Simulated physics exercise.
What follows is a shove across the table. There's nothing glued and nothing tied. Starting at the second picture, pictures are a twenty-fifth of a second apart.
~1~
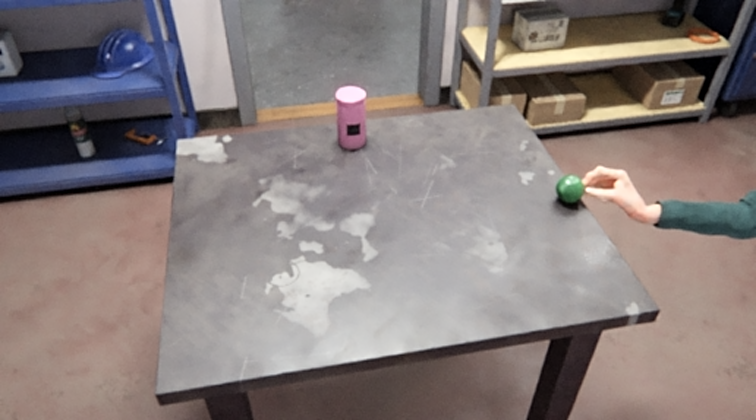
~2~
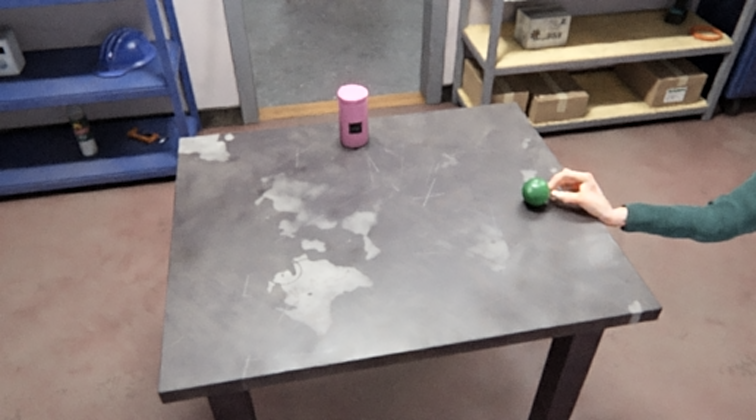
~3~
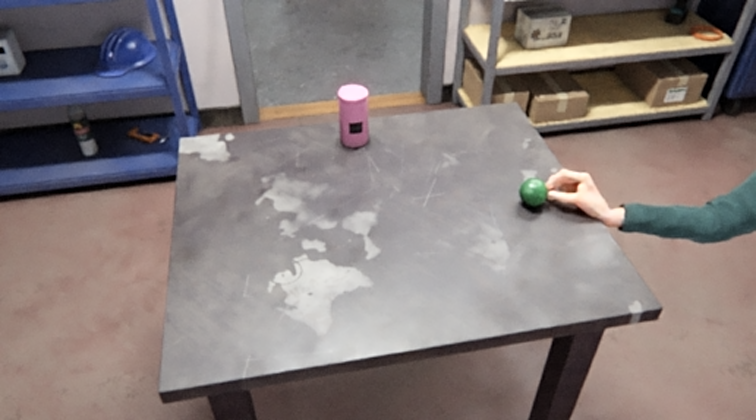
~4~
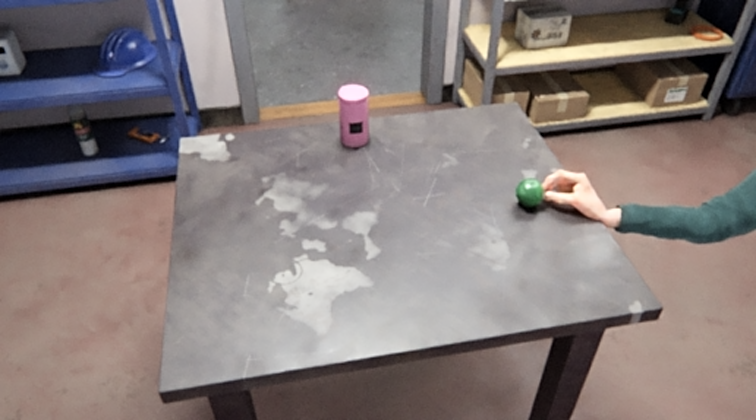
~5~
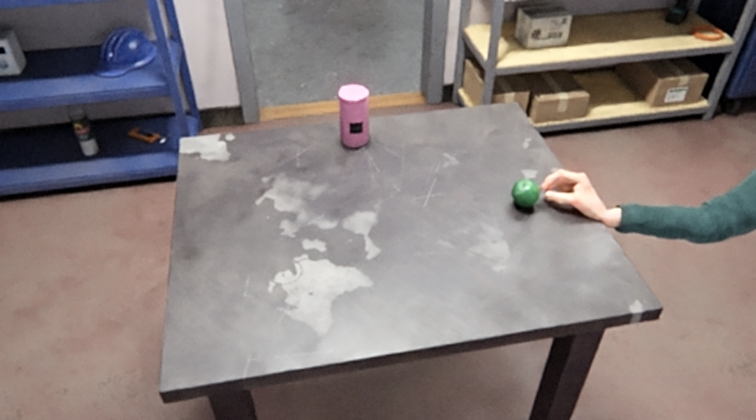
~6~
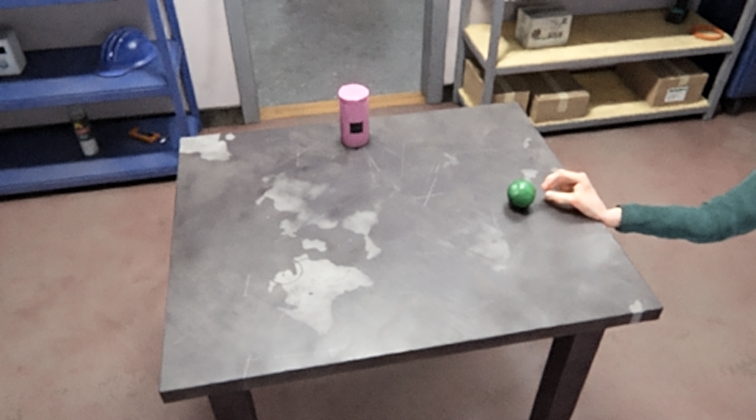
Green apple moving left under a hand on a dark worn table, then separating slightly from the fingers near a pink canister.
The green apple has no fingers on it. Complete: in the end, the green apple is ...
... on the table.
Then, 0.10 s on from there, green apple shifted about its own width near (511, 195).
Then, 0.30 s on from there, green apple shifted about its own width near (493, 197).
Then, 0.60 s on from there, green apple shifted well along near (473, 200).
Then, 0.90 s on from there, green apple shifted well along near (461, 201).
In the end, moved from the start, green apple. At the end, from the last picture's camera, green apple near (457, 202).
